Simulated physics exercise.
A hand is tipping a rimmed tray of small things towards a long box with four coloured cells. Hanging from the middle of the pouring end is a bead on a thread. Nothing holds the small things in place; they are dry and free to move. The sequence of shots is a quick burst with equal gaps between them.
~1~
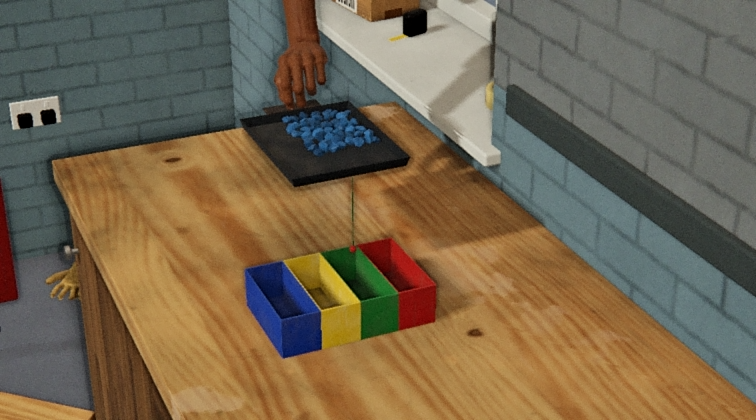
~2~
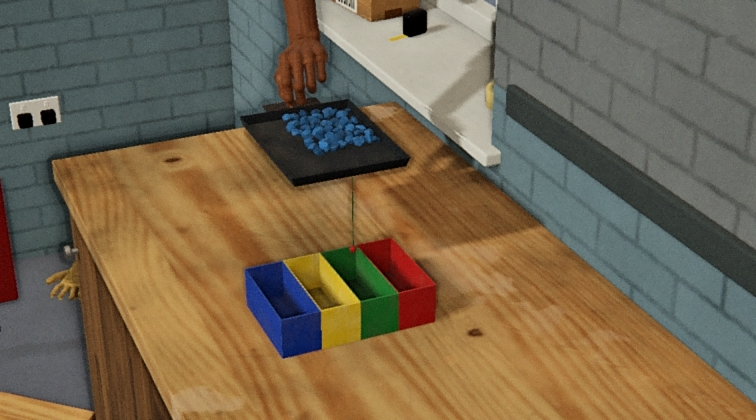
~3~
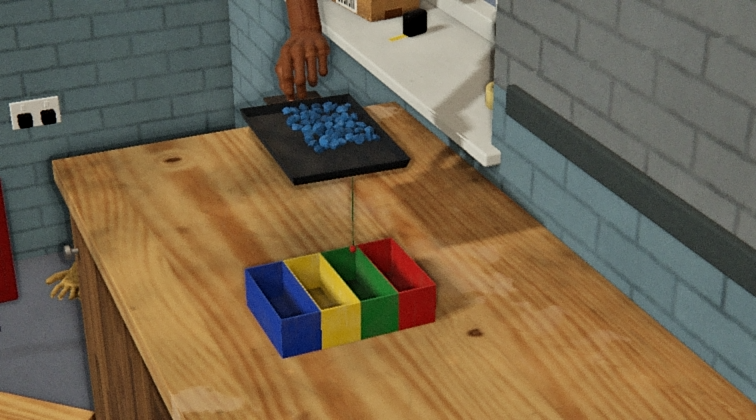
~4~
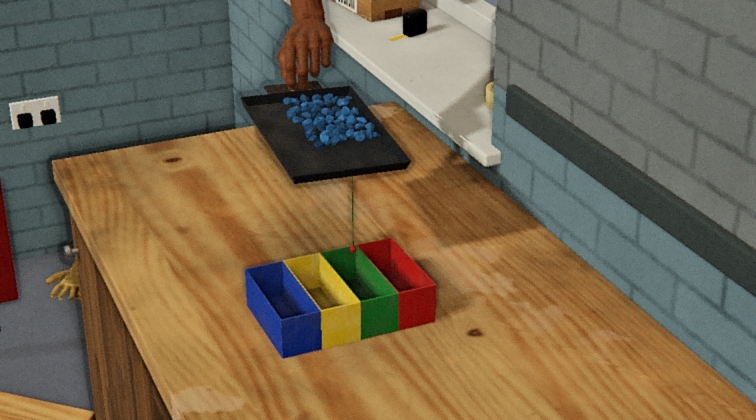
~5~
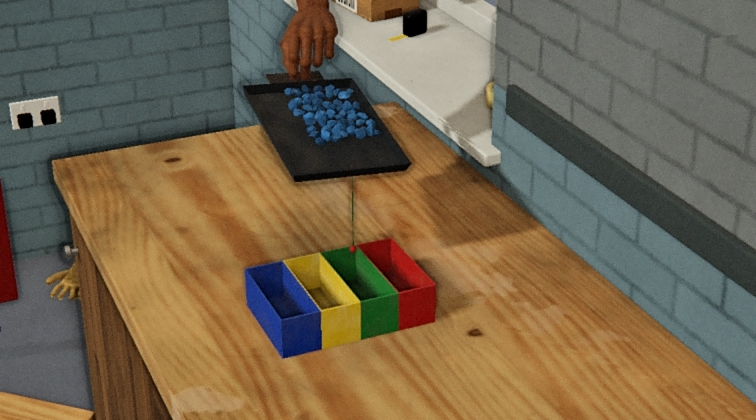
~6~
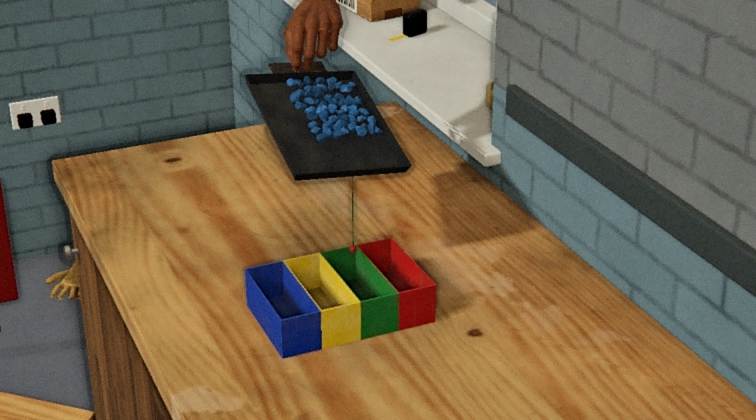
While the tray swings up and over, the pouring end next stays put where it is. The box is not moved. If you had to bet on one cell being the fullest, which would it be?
I would bet on the red cell.
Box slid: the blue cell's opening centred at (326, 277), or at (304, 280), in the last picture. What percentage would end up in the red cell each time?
Some 30 percent in the first case, 70 percent in the second.
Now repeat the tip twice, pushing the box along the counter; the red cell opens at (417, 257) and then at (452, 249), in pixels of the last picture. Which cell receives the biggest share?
Try 1 - the red one; try 2 - the green cell.
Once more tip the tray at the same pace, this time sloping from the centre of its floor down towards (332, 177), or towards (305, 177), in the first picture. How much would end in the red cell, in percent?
Roughly 10 % in the first case and 0 % in the second.
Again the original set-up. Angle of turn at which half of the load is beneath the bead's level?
A tilt of roughly 80°.
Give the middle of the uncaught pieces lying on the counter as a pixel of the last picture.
Its middle is at roughly (472, 290).
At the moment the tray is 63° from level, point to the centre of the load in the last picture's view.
Look close to (392, 166) in the last picture.
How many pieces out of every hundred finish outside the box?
Some 50 percent of the load.
Shortly afterwards, tray tipped steeply; the bulk on the tray; near a quarter falling or outside the box.
Next, tray tipped right over; a little on the tray; near a third in the red cell; only a few in the green cell; near half falling or outside the box.
Some moments later, tray tipped past a quarter turn; near half in the red cell; only a few in the green cell; near half falling or outside the box.
In the end, tray tipped past a quarter turn; near half in the red cell; only a few in the green cell; none at all in the blue cell; none at all in the yellow cell; near half outside the box.
